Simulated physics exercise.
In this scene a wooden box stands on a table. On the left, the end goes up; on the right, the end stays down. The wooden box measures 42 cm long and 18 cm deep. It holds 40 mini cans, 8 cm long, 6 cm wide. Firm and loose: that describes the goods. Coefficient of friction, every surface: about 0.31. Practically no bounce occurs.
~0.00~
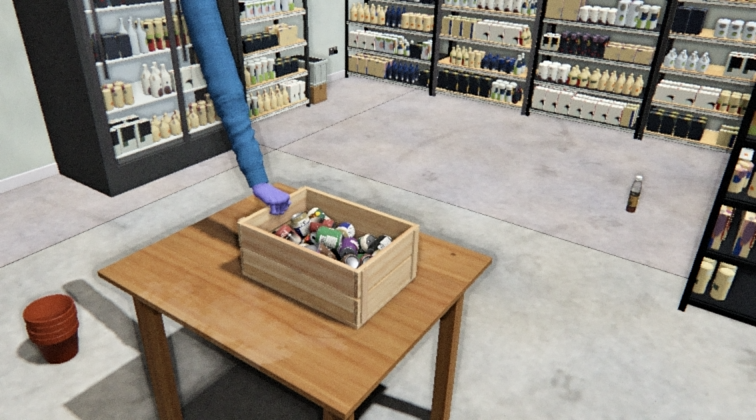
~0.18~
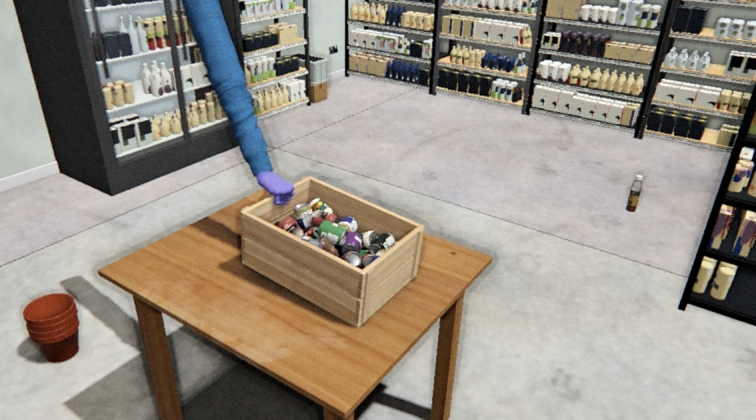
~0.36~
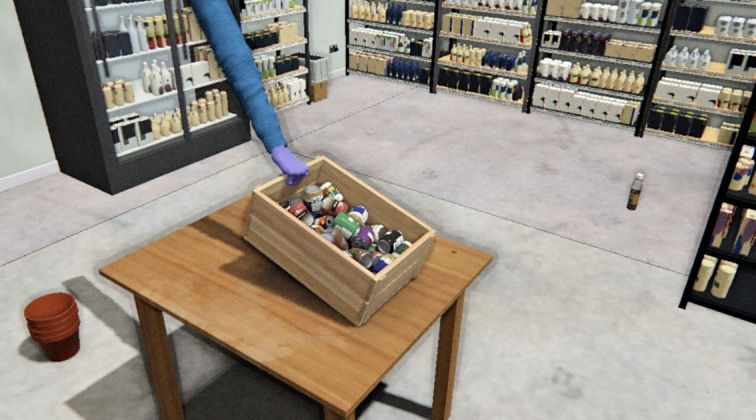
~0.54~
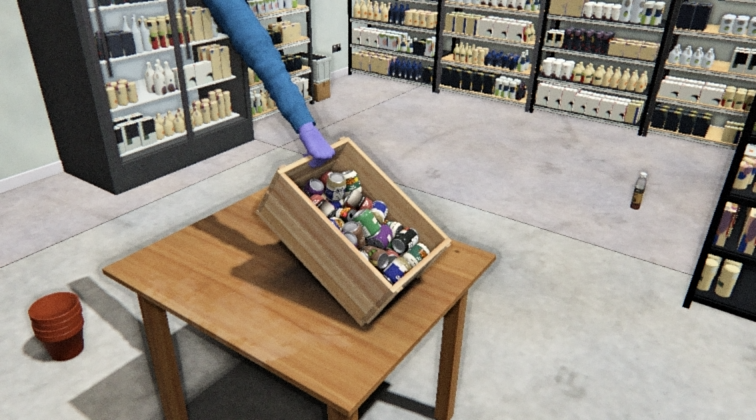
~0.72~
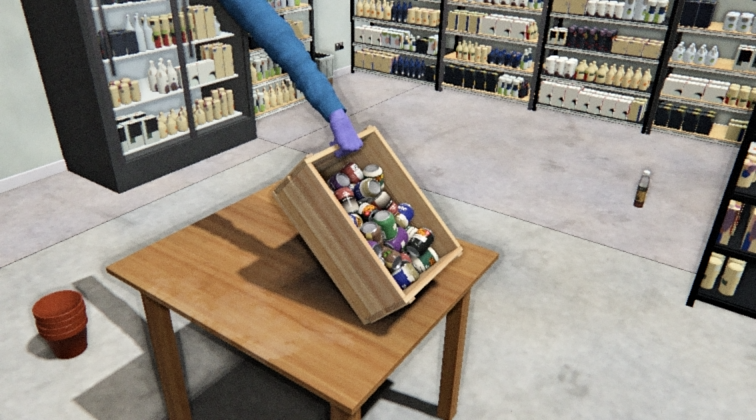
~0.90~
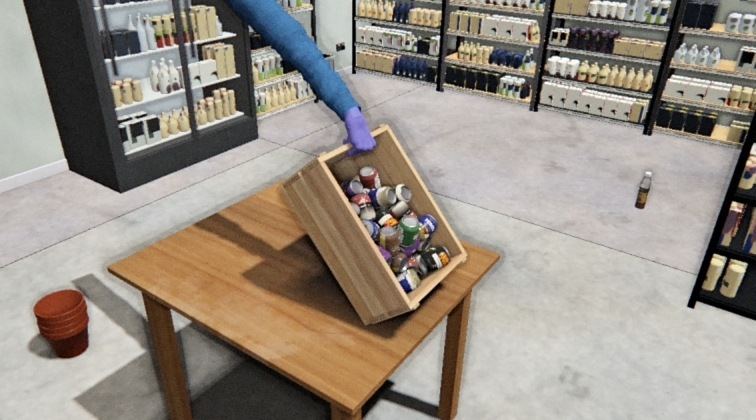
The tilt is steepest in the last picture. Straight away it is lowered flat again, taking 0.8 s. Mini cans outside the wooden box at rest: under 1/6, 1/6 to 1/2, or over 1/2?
Under 1/6.
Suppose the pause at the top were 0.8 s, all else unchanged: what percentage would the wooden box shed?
Wooden box: 0%.
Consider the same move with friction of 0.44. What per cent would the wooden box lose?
Wooden box 0 per cent.
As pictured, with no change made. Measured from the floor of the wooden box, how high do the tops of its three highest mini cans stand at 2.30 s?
Roughly 16 centimetres.
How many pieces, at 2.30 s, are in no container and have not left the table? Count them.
I'd say close to 0 in all.
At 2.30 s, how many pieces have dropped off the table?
Roughly 1.
After 1.12 s, tilt 40°; wooden box 39 in, 1 out.
After 1.41 s, tilt 15°; wooden box 39 in, 1 out.
After 1.80 s, tilt 0°; wooden box 39 in, 1 out.
When it is over (at 2.30 s), wooden box 39 in, 1 out. Asked share, 1 of 40, 2 per cent.
